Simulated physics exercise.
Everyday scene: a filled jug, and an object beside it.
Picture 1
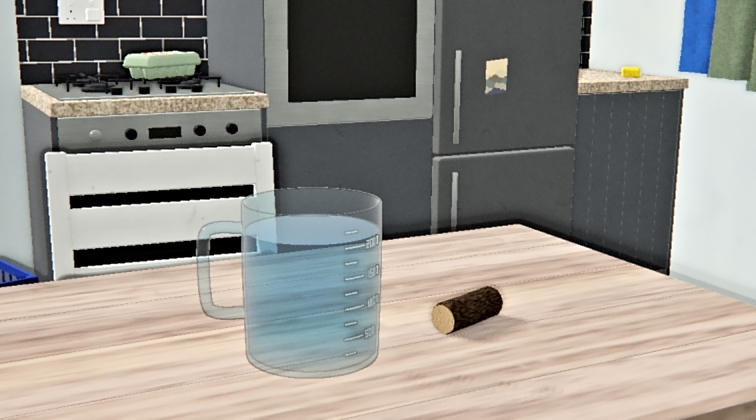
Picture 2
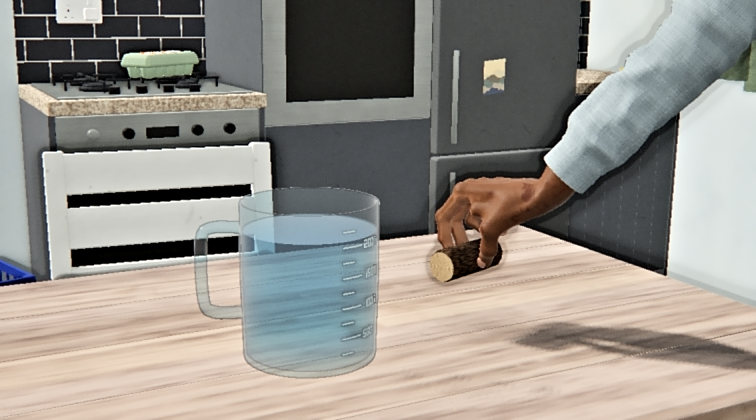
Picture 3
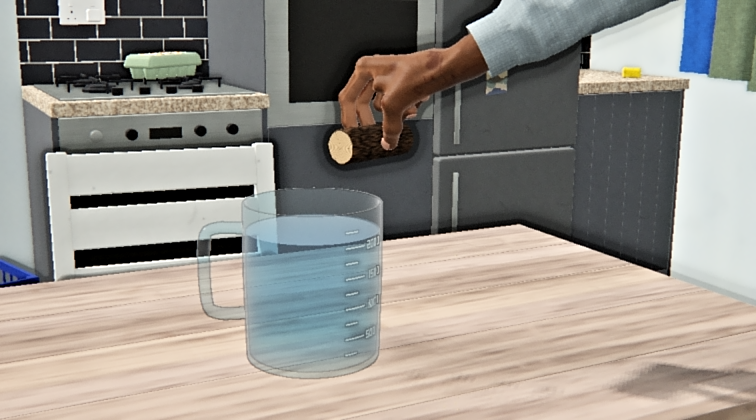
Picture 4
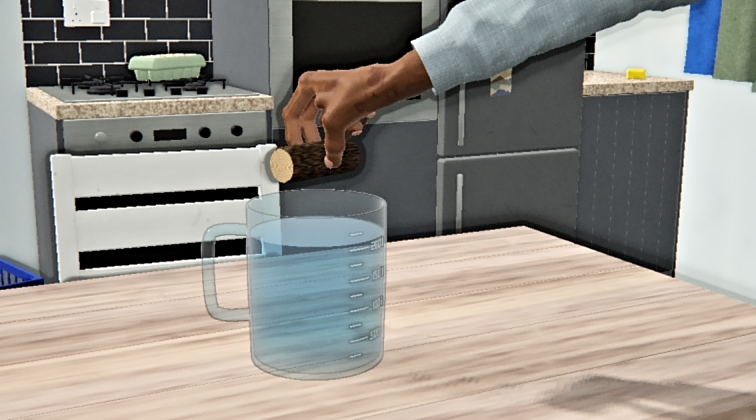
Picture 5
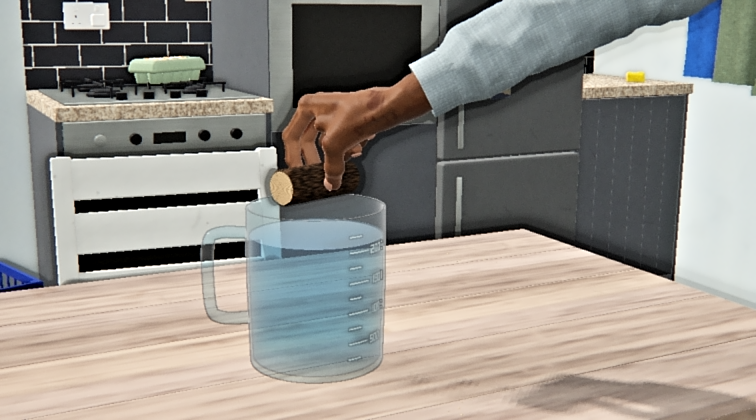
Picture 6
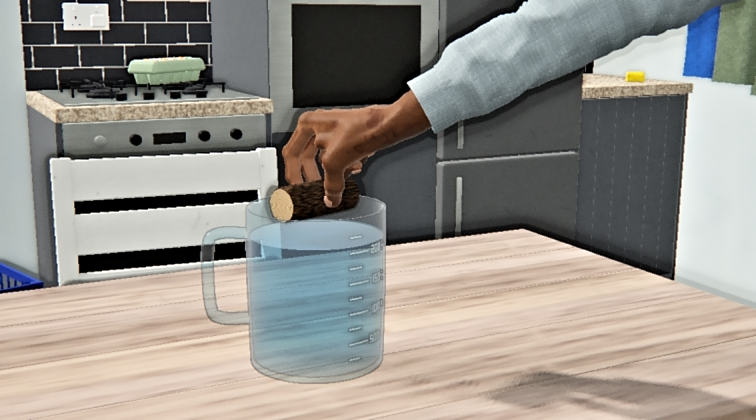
A hand reaches in from the right, picks up a short piece of branch from the wooden tabletop, and carries it left over a clear jug about three quarters full of water, then lowers it to just above the surface.
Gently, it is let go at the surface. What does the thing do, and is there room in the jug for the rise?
Thing: I expect it will stay afloat. Jug: I expect it will hold everything.
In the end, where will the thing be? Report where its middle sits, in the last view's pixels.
Its centre settles around (316, 234).
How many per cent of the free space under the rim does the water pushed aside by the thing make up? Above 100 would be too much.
About 10 percent.
Soon after, the piece of branch enters the water; the jug is about three quarters full.
Later, the piece of branch comes up again; the jug is about three quarters full.
In the end, the piece of branch floats; the jug is about three quarters full; nothing is spilt.
